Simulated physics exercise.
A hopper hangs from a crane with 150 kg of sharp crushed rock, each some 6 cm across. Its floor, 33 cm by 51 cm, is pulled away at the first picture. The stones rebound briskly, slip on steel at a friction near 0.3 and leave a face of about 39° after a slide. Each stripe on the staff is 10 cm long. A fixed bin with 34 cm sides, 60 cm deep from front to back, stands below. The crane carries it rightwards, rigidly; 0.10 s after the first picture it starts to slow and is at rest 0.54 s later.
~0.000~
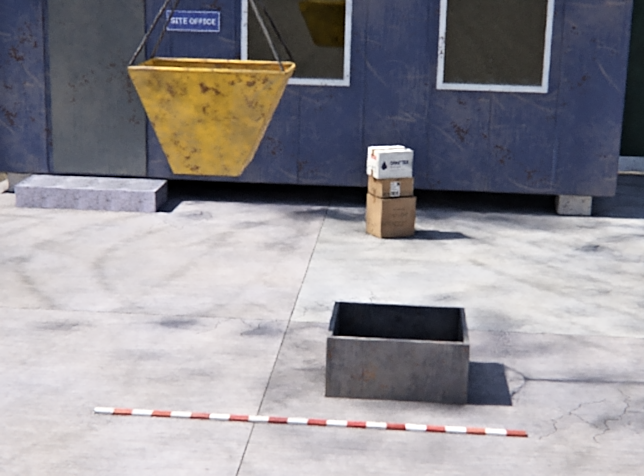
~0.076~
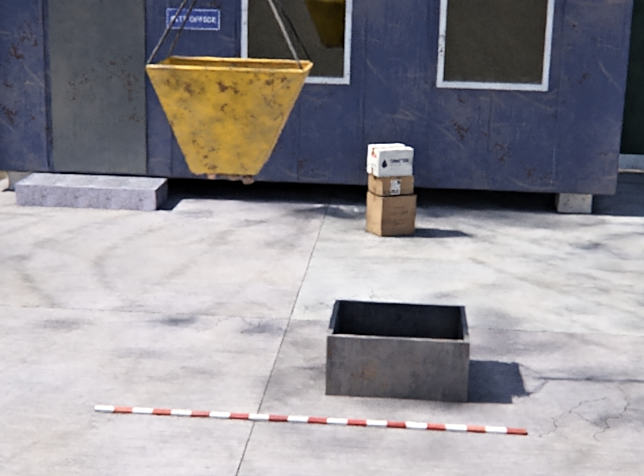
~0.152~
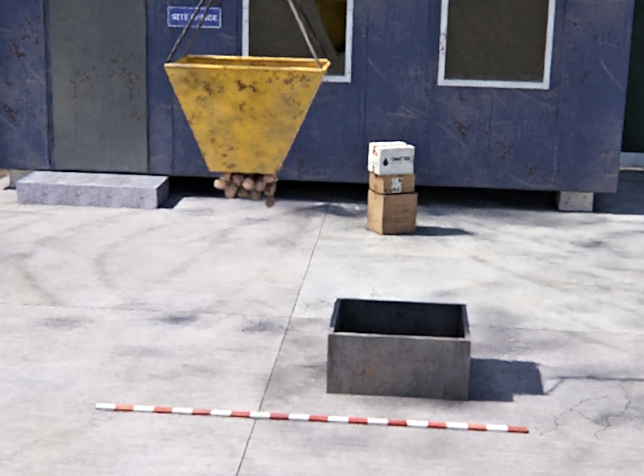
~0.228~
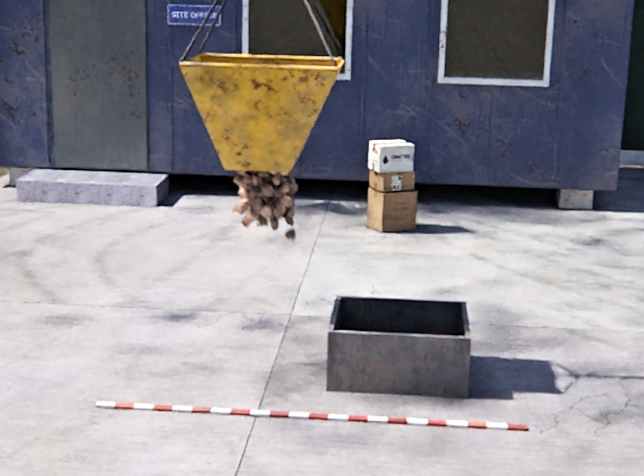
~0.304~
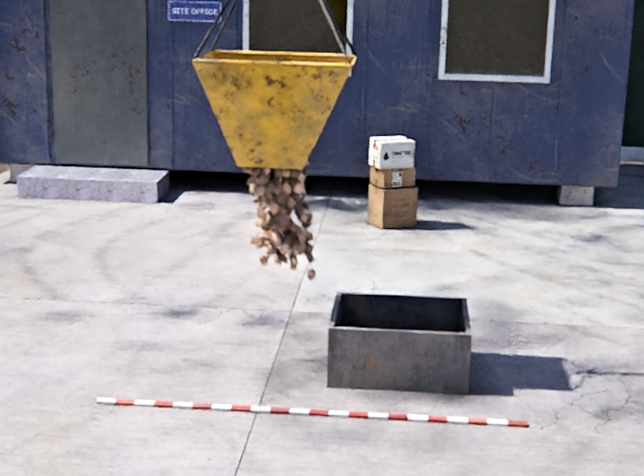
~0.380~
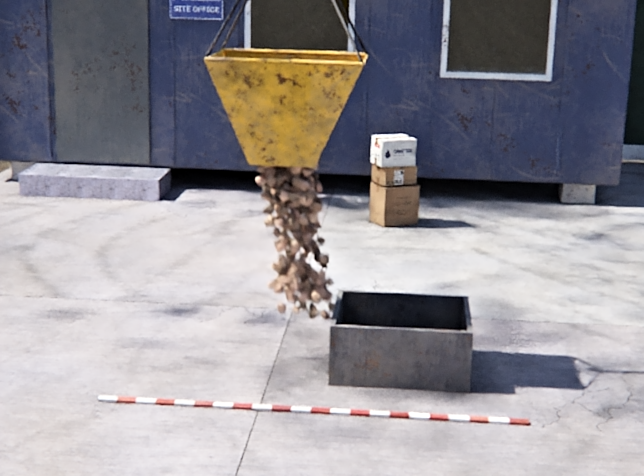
Outside a blue site office, a yellow hopper hanging from cables moved rightwards above the pale concrete, and brown crushed rock began dropping from its bottom, stretching into a long stream near an open grey box.
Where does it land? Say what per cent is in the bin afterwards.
About 10 per cent.
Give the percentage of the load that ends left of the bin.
About 85 per cent.
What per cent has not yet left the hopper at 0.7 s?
About 0 per cent.
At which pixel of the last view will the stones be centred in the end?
Around (297, 353).
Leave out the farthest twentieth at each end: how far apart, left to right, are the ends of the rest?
Roughly 120 cm.
After 0.7 s, 0 % in the hopper, 91 % falling or lying left of the bin, 8 % falling or lying in the bin; the stones farthest right are at (406, 347).
After 1.1 s, 0 % in the hopper, 87 % falling or lying left of the bin, 10 % falling or lying in the bin, 2 % falling or lying beside or right of the bin; the stones farthest right are at (455, 351).
After 1.7 s, 0 % in the hopper, 87 % falling or lying left of the bin, 10 % falling or lying in the bin, 3 % falling or lying beside or right of the bin; the stones farthest right are at (457, 354).
After 2.6 s, 0 % in the hopper, 87 % falling or lying left of the bin, 10 % falling or lying in the bin, 3 % falling or lying beside or right of the bin; the stones farthest right are at (457, 354).
After 4.5 s, 0 % in the hopper, 87 % left of the bin, 10 % in the bin, 3 % beside or right of the bin; the stones farthest right are at (457, 354).
